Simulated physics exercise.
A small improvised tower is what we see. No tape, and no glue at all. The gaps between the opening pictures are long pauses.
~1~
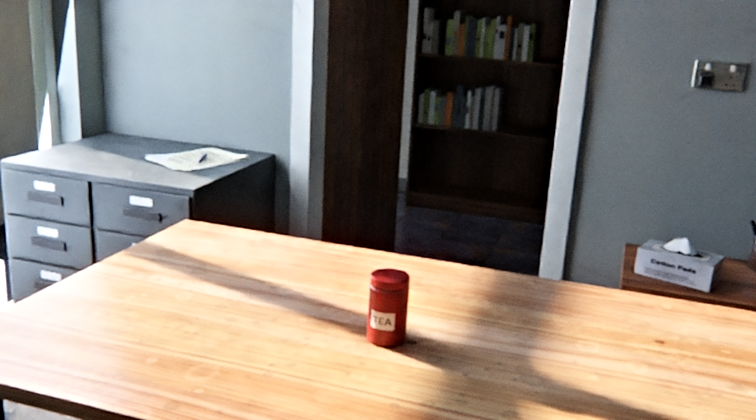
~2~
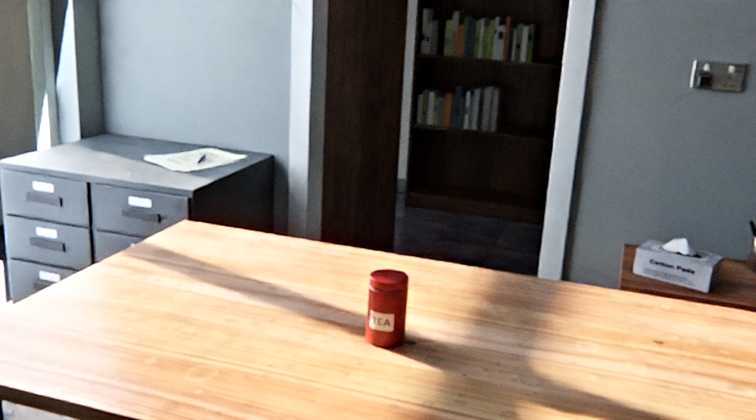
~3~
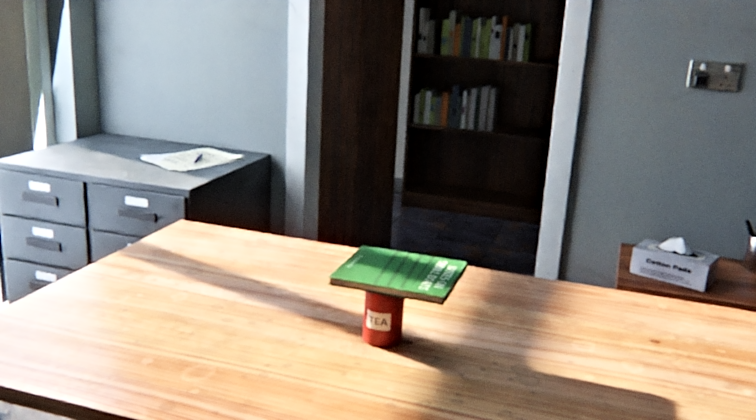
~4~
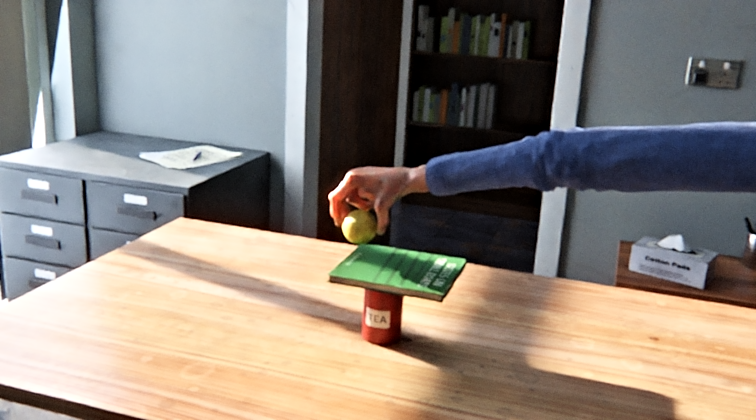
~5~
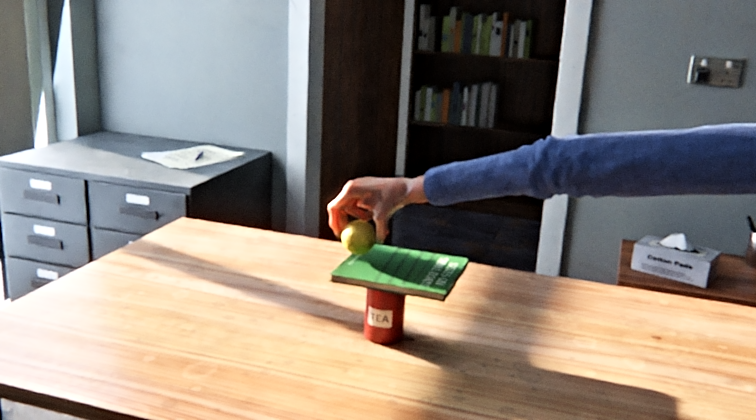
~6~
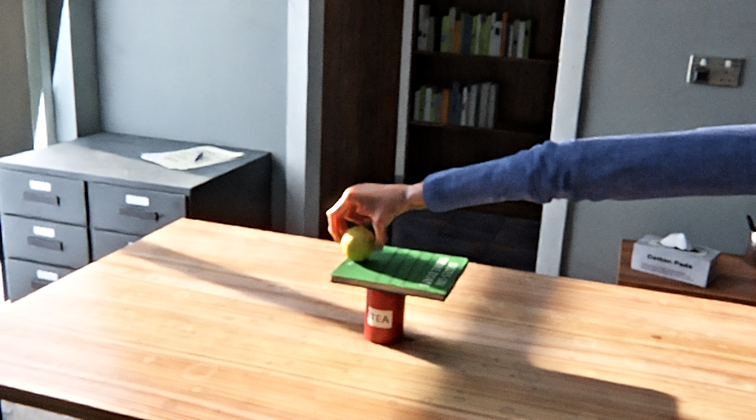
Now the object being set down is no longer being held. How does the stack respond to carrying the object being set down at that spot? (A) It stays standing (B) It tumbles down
It stays standing (A).
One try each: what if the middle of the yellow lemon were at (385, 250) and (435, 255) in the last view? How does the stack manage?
Result of try one is that it stays stable, and of try two that it tips over.
Then, 0.60 s past the last view, nothing moves.
Then, 1.30 s past the last view, yellow lemon resting near (359, 244).
Finally, all 3 still in place. Final places as the last picture's camera would see them, yellow lemon near (358, 244). The stack keeps its balance.
